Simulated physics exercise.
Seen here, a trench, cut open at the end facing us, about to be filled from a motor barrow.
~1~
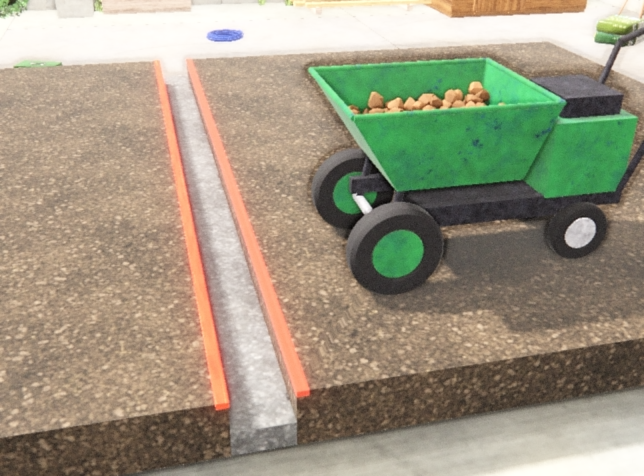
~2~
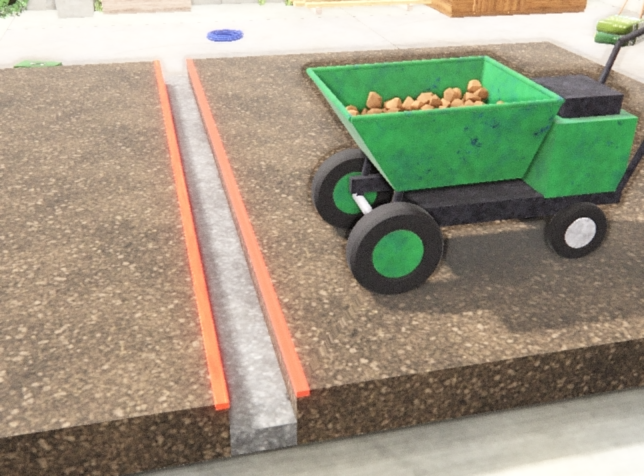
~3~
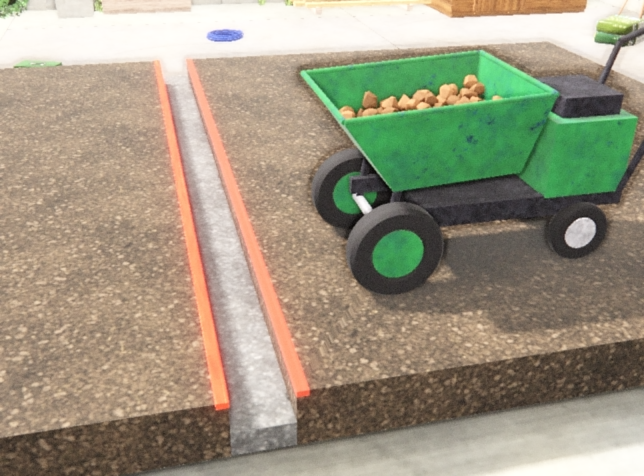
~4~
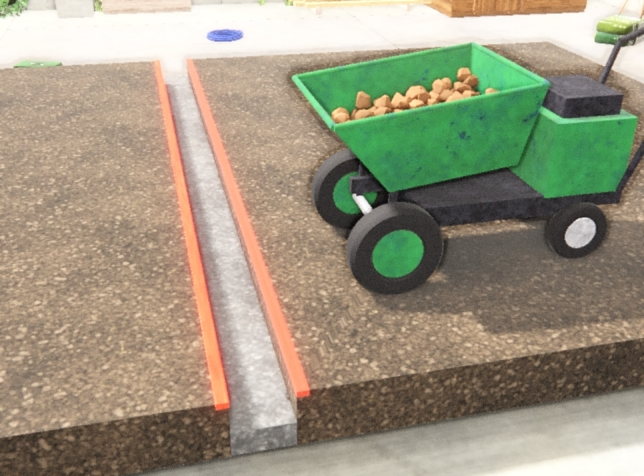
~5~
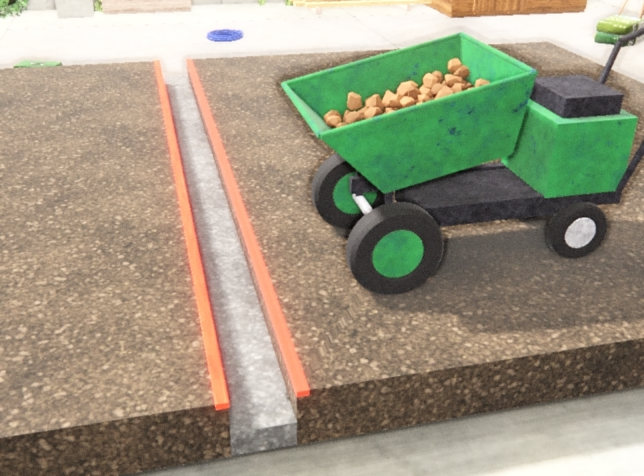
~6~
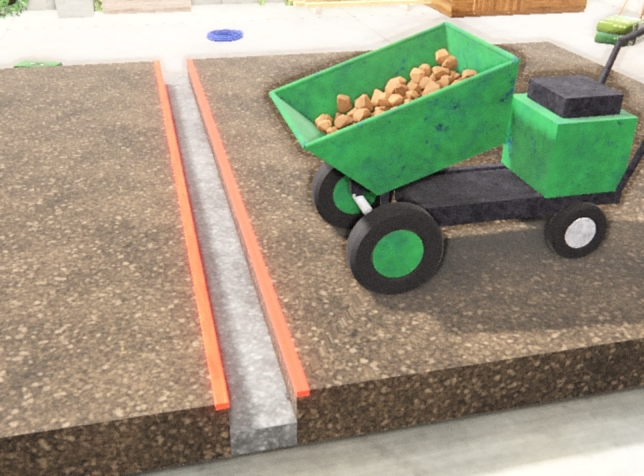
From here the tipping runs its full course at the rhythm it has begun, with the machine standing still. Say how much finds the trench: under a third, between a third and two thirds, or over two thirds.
It catches between a third and two thirds.
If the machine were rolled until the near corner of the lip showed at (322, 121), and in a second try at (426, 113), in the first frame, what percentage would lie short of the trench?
About 0 and 20 per cent.
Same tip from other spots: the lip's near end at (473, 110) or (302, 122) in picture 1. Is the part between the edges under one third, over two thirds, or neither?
In turn: Under a third; less than a third.
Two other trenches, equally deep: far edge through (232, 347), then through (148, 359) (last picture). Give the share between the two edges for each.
Roughly 20 per cent, and 100 per cent.
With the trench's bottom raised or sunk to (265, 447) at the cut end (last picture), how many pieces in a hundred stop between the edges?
Near 70 %.
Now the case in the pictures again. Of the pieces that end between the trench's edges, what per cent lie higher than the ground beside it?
Close to 25 per cent.
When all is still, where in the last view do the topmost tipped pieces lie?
Around (177, 248).
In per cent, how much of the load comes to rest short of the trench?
Some 0 per cent.
Shortly afterwards, skip tipped steeply; the whole lot in the skip.
Next, skip tipped right over; the bulk in the skip; a little in or heaped over the trench; a little beyond it; only a few falling.
Some moments later, skip tipped right over; near a quarter in the skip; near half in or heaped over the trench; near a third beyond it.
In the end, skip tipped right over; near a quarter in the skip; near half in or heaped over the trench; near a third beyond it.
